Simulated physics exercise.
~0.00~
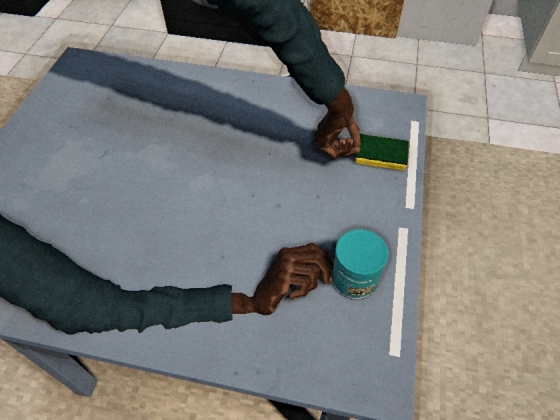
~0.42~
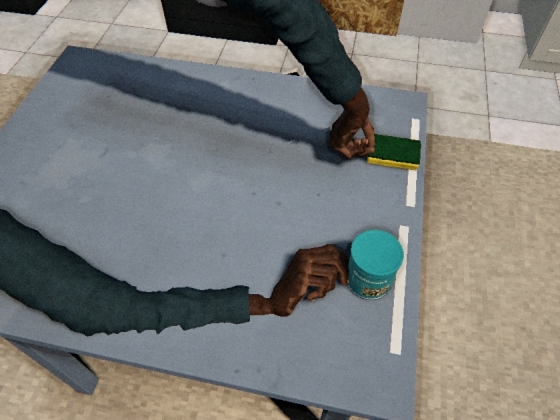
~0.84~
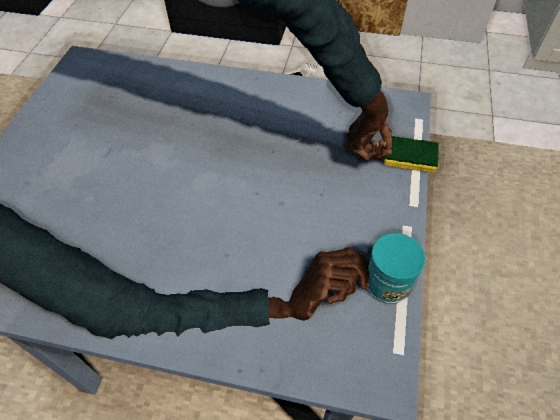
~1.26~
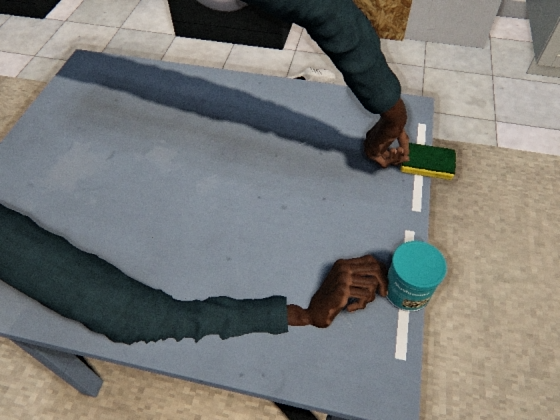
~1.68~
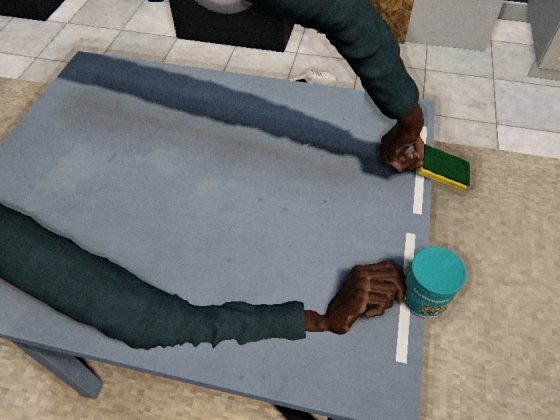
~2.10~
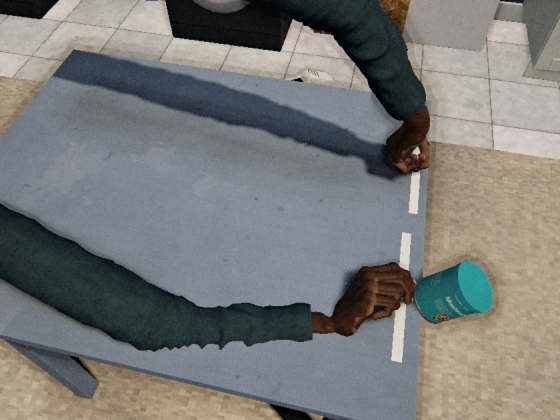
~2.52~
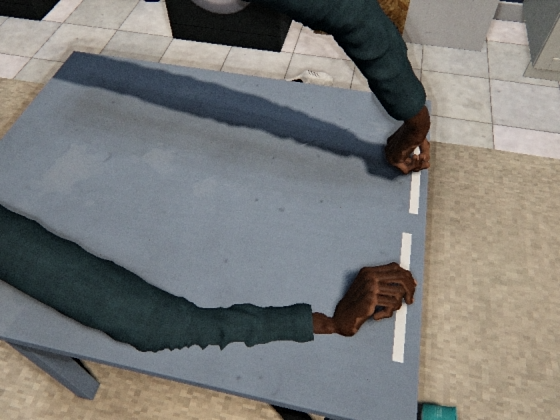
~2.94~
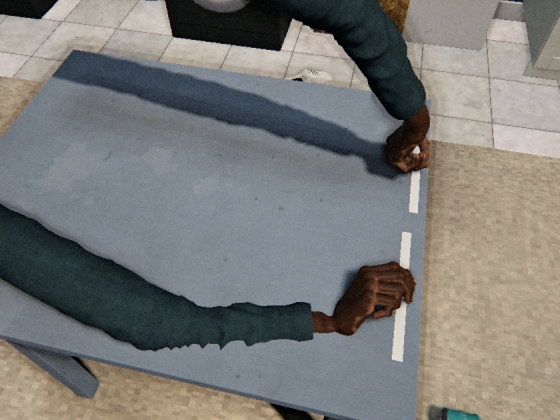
A yellow sponge with a green top and a turquoise pot slide right across a blue-grey table, each nudged by a dark-sleeved arm reaching in from the left side and the top. The view looks down at an angle, swaying slightly, with pale tiles and beige floor beyond and two white tape strips near the right edge. Both things cross the tape and push out past the edge, where the sponge tilts and drops from sight. The pot then tips over and falls after it. It ends on the floor at the lower right, partly in view, while both hands rest still at the tape.
